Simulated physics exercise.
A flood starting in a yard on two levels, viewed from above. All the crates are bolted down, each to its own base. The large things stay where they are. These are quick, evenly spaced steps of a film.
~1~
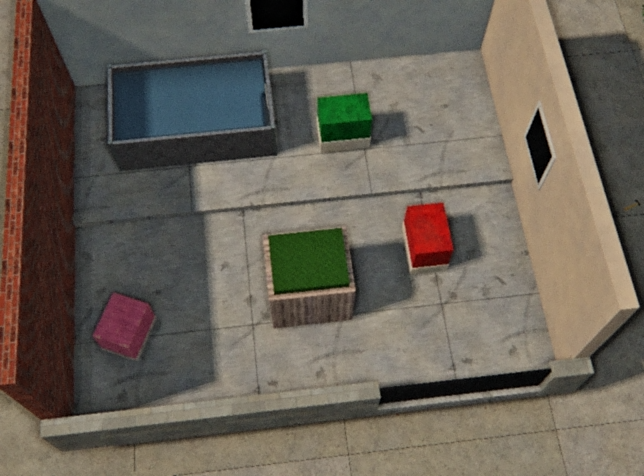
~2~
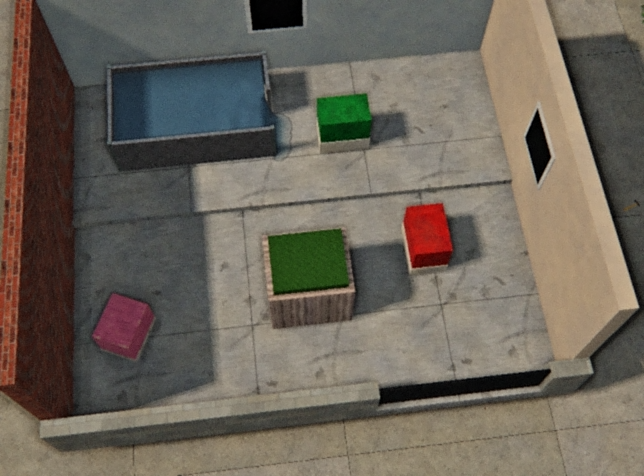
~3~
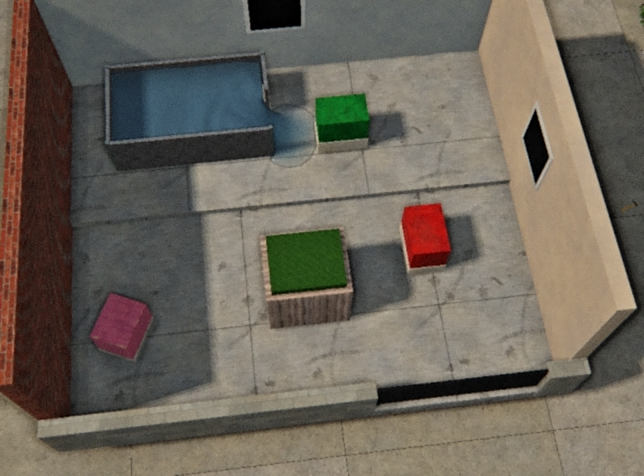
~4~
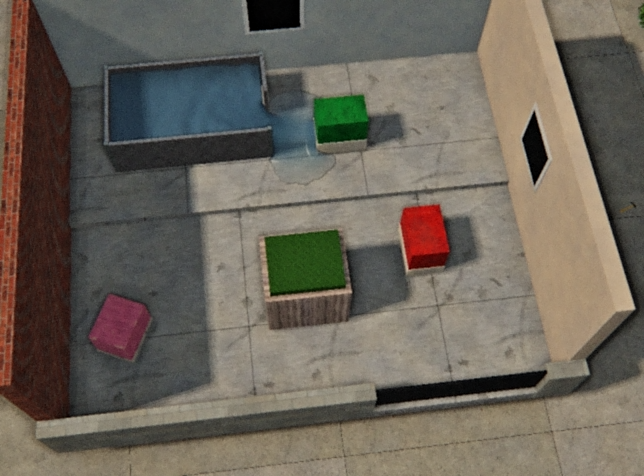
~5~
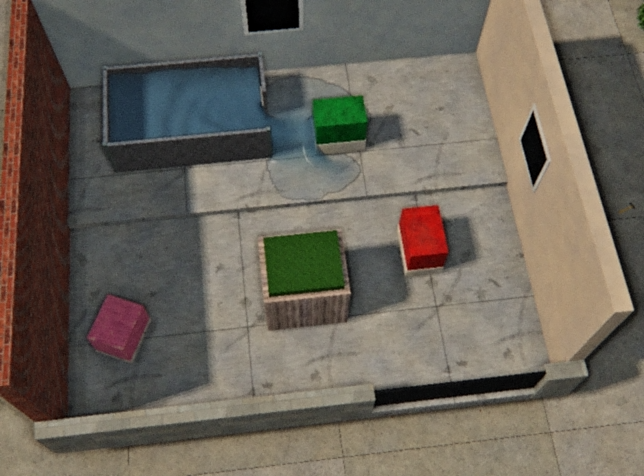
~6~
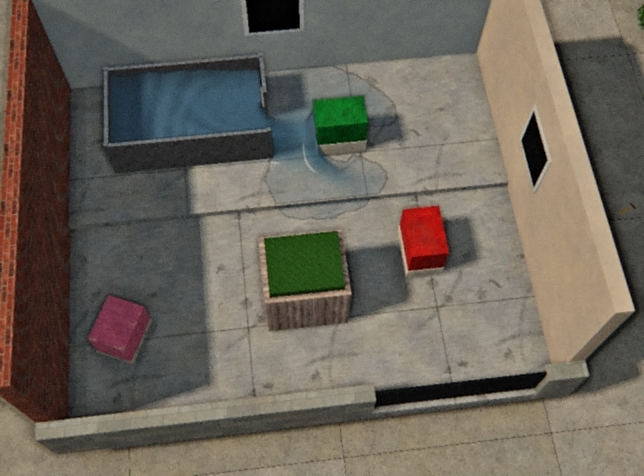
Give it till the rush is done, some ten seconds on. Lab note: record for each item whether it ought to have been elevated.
Result: The green crate is flooded, the red crate is not flooded, the pink crate is flooded.
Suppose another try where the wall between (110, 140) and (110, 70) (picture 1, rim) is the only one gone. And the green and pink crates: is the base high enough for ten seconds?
First the green crate: It is left alone; then the pink crate: It is hit.
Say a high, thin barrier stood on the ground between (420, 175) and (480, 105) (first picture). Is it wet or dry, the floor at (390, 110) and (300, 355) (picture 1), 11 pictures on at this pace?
As listed: Under water, not flooded.
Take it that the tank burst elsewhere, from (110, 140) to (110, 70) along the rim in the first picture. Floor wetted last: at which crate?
The red crate comes last.
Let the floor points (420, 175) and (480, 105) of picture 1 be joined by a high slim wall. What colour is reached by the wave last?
I'd pick the crate marked pink.
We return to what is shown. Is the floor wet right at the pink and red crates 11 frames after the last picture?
After that, pink: Not flooded; red: Flooded.
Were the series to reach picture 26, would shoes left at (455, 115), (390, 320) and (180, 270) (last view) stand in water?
Status by point, in sequence: Waterlogged; waterlogged; waterlogged.
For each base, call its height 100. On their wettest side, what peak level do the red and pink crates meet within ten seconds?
Taking them in the order asked, 70 percent and 160 percent.
A moment on, water covers 25 % of the floor; the green crate water round its plinth, the red crate water round its plinth, the pink crate not reached.
Next, water covers 40 % of the floor; the green crate water round its plinth, the red crate water round its plinth, the pink crate not reached.
Then, water covers 55 % of the floor; the green crate water round its plinth, the red crate water round its plinth, the pink crate water round its plinth.
Later, water covers 85 % of the floor; the green crate water round its plinth, the red crate water round its plinth, the pink crate water round its plinth.
In the end, water covers 90 % of the floor; the green crate was topped, the red crate stayed above the water, the pink crate was topped.
